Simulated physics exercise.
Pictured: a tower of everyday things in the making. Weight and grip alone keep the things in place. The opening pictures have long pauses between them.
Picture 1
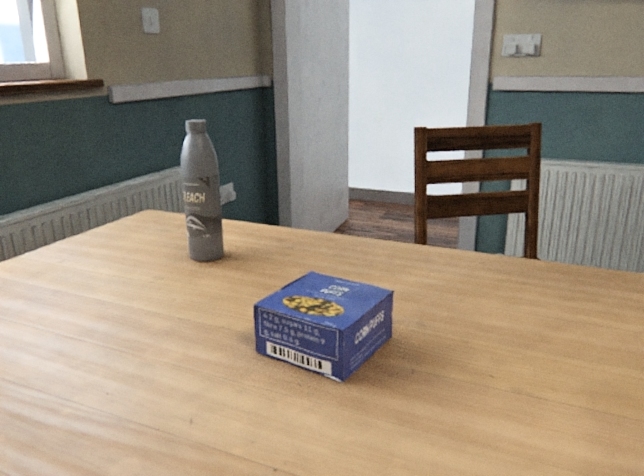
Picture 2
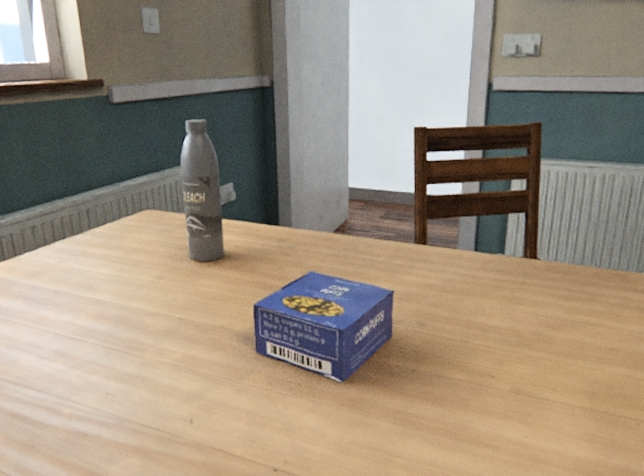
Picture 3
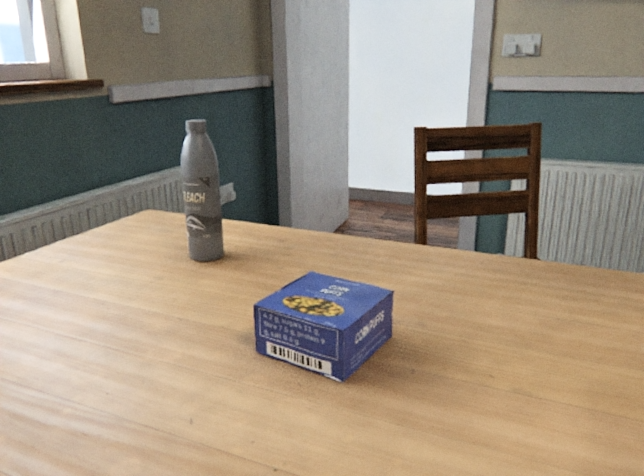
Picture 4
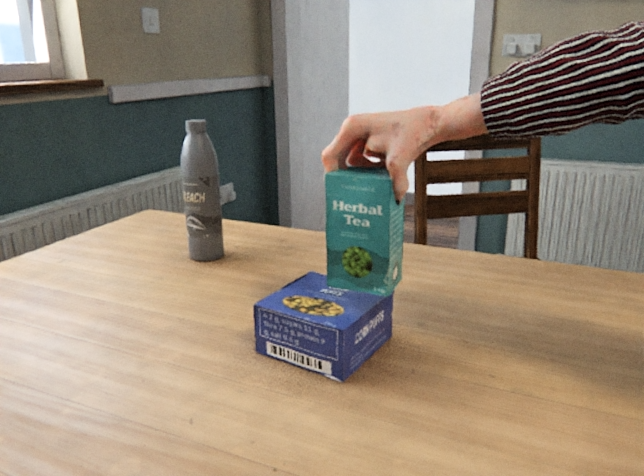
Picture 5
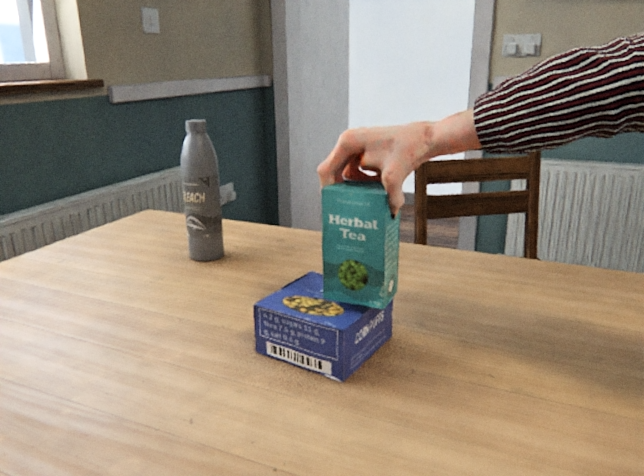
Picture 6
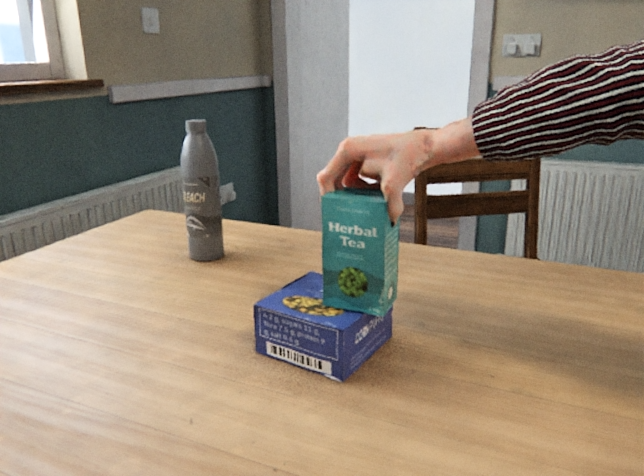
A hand in a dark striped sleeve reaches in from the right over a light wooden table, seen from slightly above by a still camera in a room with green and beige walls. A blue box lies near the middle, with a grey bottle behind it to the left and a wooden chair beyond. After a quiet start, the hand lowers an upright turquoise Herbal Tea carton onto the box and keeps hold.
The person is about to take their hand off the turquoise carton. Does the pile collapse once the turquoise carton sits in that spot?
I expect the stack will stand.
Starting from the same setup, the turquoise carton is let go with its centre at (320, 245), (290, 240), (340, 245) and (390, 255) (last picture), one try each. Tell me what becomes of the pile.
Stays standing, stays standing, stays standing, topples over.
Then, 0.50 s later than the last frame, all is still.
Then, 1.30 s later than the last frame, turquoise carton resting near (361, 250).
When it is over, all 3 as before. End places, in pixels of the last picture, turquoise carton near (361, 250). The pile holds.
